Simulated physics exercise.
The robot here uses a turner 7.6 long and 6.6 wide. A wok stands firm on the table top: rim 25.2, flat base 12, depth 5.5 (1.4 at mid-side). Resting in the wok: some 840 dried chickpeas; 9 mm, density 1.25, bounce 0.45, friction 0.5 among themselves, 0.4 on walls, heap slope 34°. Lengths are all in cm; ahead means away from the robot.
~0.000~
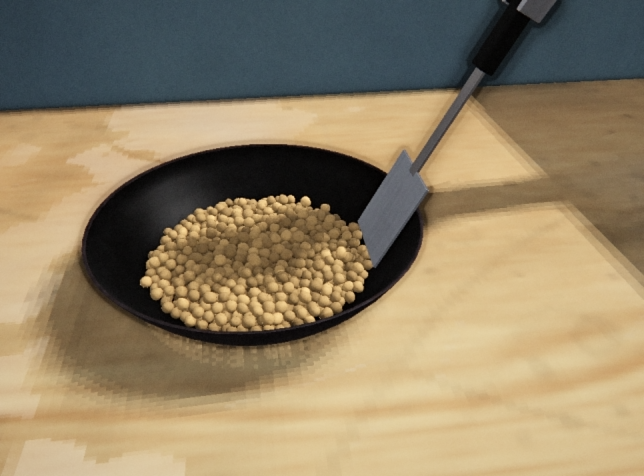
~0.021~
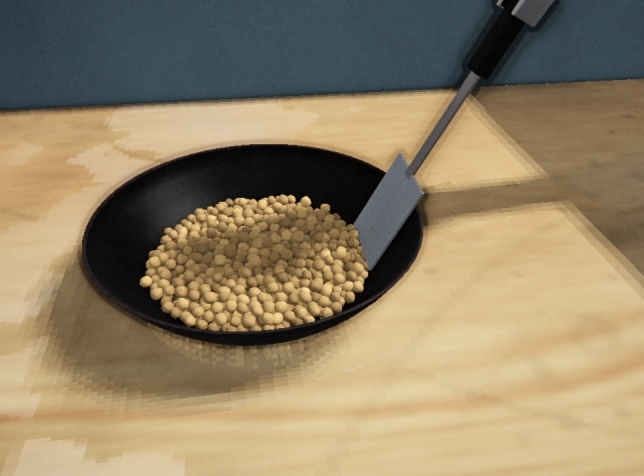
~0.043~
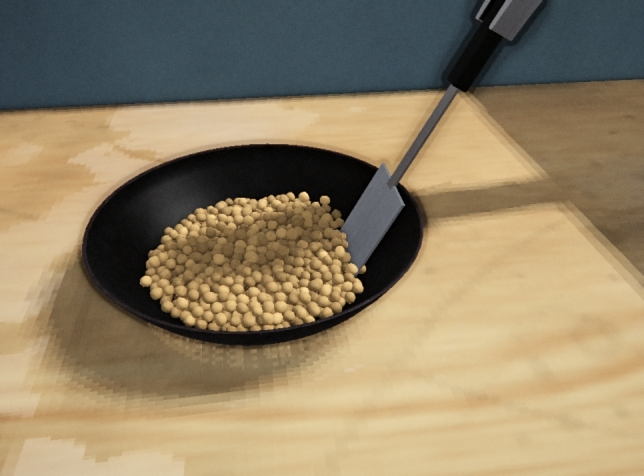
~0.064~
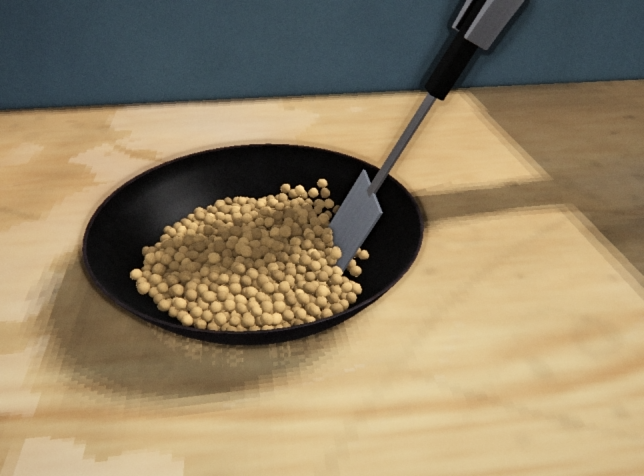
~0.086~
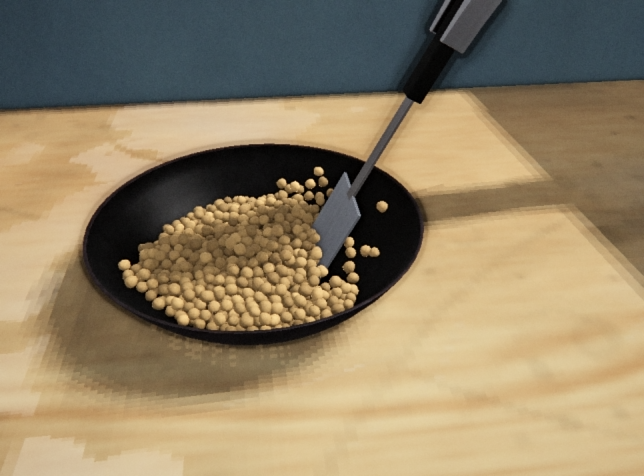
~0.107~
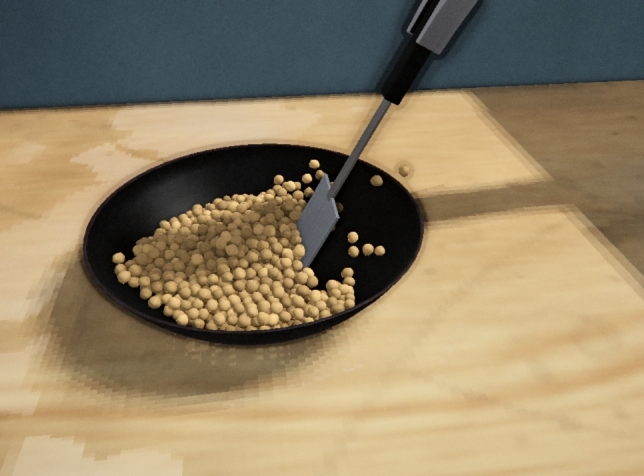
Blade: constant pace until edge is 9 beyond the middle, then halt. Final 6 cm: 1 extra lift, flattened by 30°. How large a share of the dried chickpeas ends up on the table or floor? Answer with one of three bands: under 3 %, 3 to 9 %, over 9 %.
Over 9 %.
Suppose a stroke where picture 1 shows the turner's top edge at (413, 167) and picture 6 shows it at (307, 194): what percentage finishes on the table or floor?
Around 25 per cent finishes there.
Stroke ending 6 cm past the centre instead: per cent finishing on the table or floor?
Then roughly 0 percent would finish on the table or floor.
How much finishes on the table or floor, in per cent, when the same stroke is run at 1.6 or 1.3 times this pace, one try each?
Some 30 and 25 per cent.
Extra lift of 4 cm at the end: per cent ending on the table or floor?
It comes to near 20 percent.
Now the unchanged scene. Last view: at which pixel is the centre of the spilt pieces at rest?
Near (31, 287).
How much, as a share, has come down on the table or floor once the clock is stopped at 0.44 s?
10 %.
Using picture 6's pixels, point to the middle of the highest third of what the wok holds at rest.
(150, 243).
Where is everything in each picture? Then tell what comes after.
In the first frame, the turner top edge at (416, 169), sloping 62°; upper third of the load around (256, 250), from x 145 to 365, top at y 200; 840 in the wok.
In the second frame, the turner top edge at (411, 172), sloping 62°; upper third of the load around (255, 251), from x 145 to 365, top at y 200.
In the third frame, the turner top edge at (393, 182), sloping 62°; upper third of the load around (259, 247), from x 145 to 360, top at y 195.
In the fourth frame, the turner top edge at (372, 190), sloping 62°; upper third of the load around (254, 248), from x 135 to 365, top at y 185.
In the fifth frame, the turner top edge at (352, 193), sloping 62°; upper third of the load around (252, 250), from x 125 to 380, top at y 170.
In the sixth frame, the turner top edge at (332, 194), sloping 62°; upper third of the load around (245, 248), from x 120 to 405, top at y 165; 840 in the wok.
After 0.16 s, sloping 62°, highest piece 14 above the table; 838 in the wok, 2 on the blade or in flight.
After 0.21 s, sloping 49°, highest piece 17 above the table; 838 in the wok, 2 on the blade or in flight.
After 0.44 s, sloping 32°, highest piece 7 above the table; 722 in the wok, 100 on the table or floor, 18 on the blade or in flight.
After 1.49 s, sloping 32°, highest piece 6 above the table; 720 in the wok, 120 on the table or floor.
In the end, 720 in the wok, 120 on the table or floor. That is 14 % on the table or floor.
